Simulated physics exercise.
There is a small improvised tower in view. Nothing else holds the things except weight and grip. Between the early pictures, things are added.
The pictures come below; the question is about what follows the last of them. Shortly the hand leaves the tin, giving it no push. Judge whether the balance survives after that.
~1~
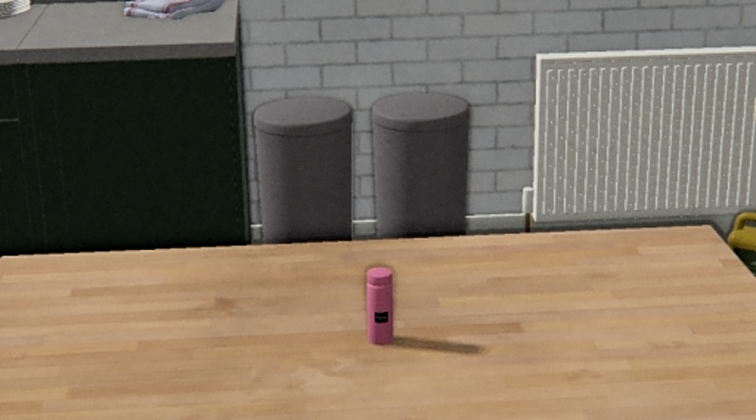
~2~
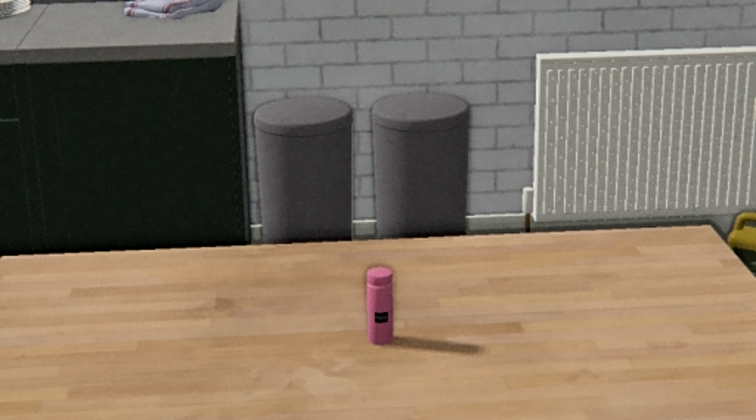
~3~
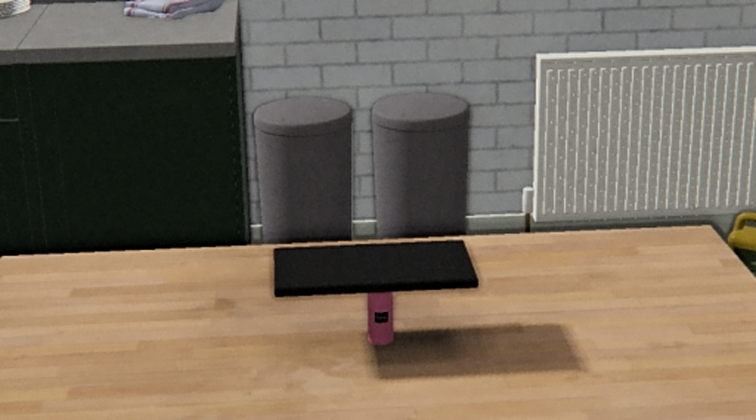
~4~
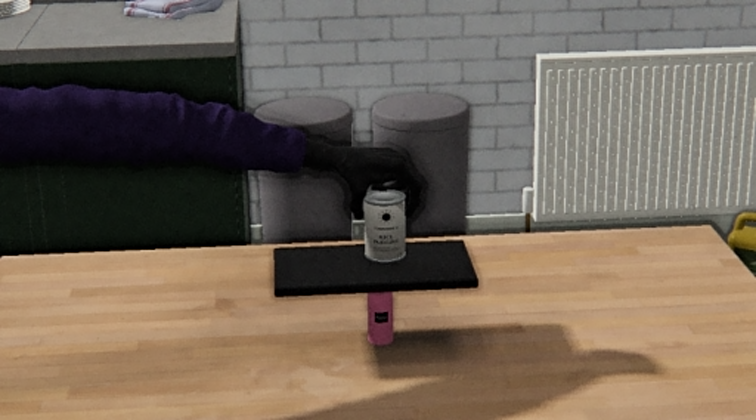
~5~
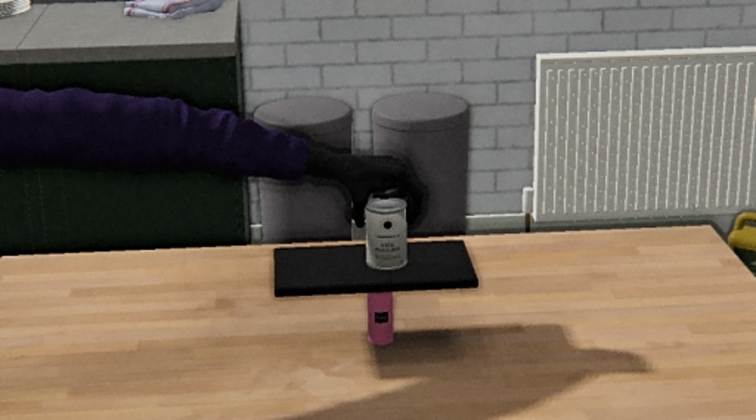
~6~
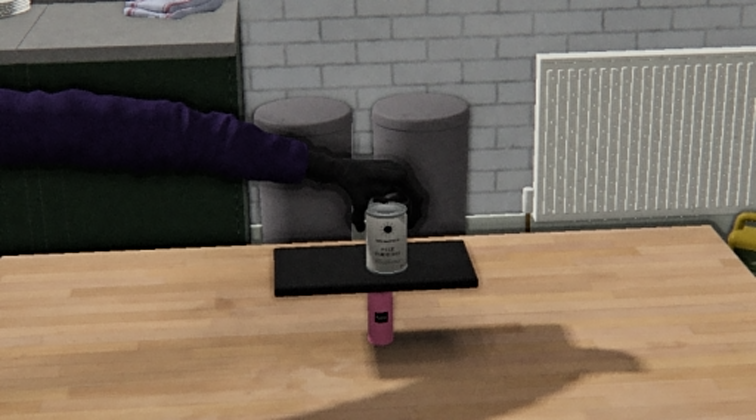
The balance survives.
Then, 0.60 s later than the last frame, all is still.
Then, 1.30 s later than the last frame, white tin resting near (386, 239).
When it is over, all 3 as before. End places, in pixels of the last picture, white tin near (386, 239). The stack holds.
